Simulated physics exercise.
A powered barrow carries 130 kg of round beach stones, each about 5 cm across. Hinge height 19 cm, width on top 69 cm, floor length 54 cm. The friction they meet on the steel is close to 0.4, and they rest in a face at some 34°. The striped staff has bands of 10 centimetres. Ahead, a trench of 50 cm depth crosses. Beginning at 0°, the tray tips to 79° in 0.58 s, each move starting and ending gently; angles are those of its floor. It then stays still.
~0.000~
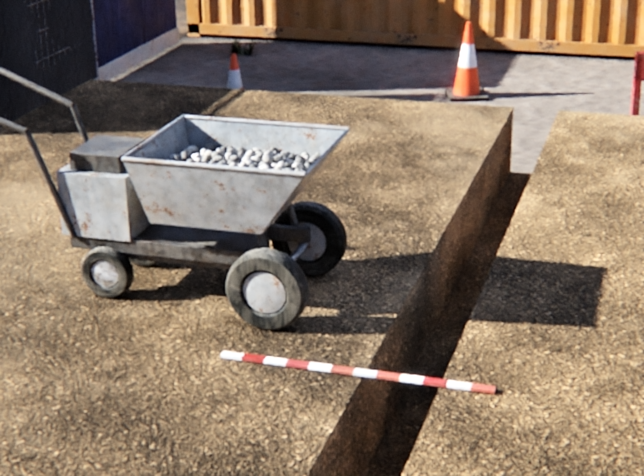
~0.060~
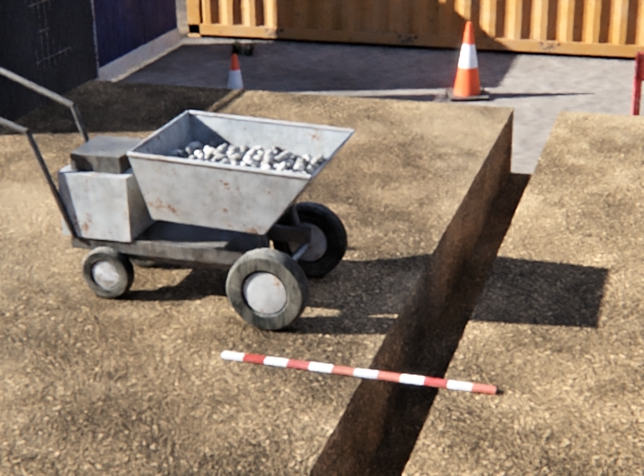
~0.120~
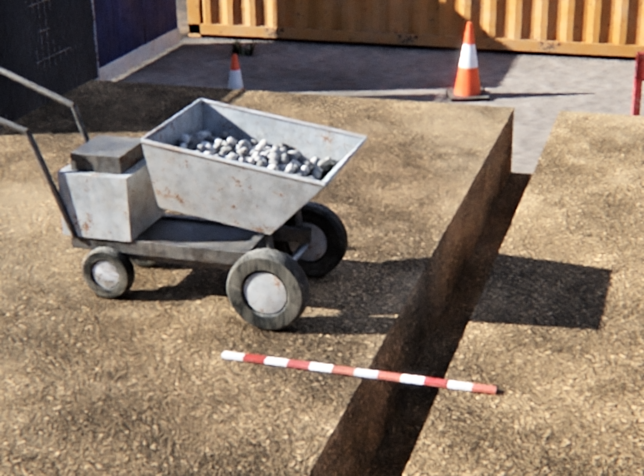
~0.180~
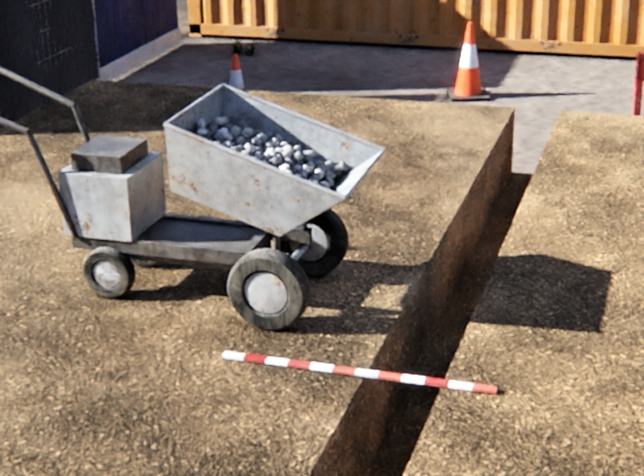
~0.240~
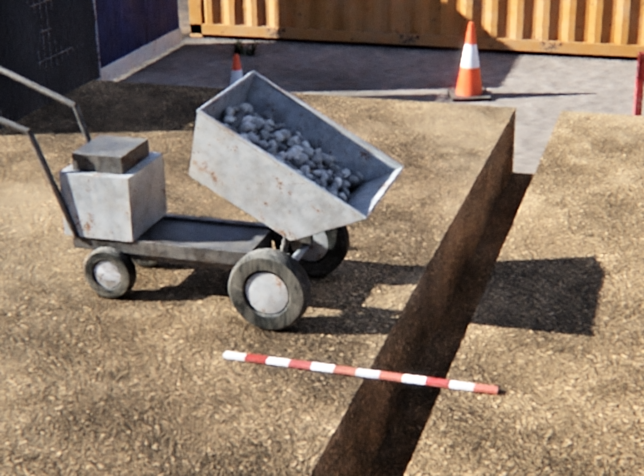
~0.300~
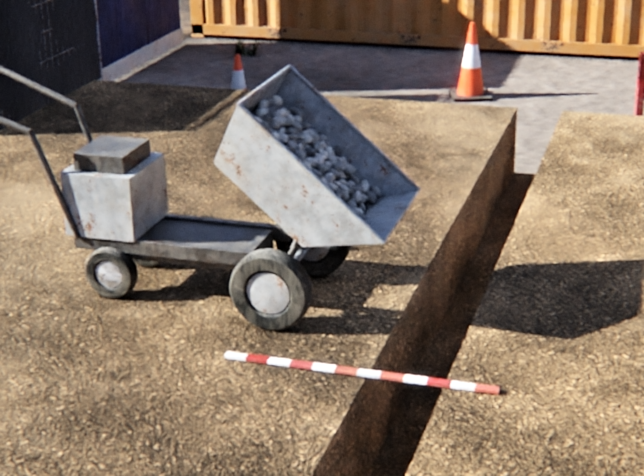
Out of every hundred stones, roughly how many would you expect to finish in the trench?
Close to 59 in every hundred.
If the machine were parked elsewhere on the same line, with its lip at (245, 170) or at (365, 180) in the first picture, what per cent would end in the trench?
It'd be around 70 per cent and after that around 5 per cent.
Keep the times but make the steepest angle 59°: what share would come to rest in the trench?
Roughly 40% would end there.
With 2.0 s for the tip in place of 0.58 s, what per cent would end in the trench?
Close to 85 percent, then.
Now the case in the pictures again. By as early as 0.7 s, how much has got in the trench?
Some 30 per cent.
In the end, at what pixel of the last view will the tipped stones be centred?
I'd point somewhere around (461, 393).
After 0.4 s the floor is at 66°; 100 % in the tray; the foremost stones are at (389, 256).
After 0.7 s the floor is at 79°; 56 % in the tray, 32 % in the trench, 13 % past the trench; the foremost stones are at (496, 321).
After 1.0 s the floor is at 79°; 1 % in the tray, 58 % in the trench, 41 % past the trench; the foremost stones are past the picture's edge.
After 3.0 s the floor is at 79°; 0 % in the tray, 59 % in the trench, 41 % past the trench; the foremost stones are past the picture's edge.
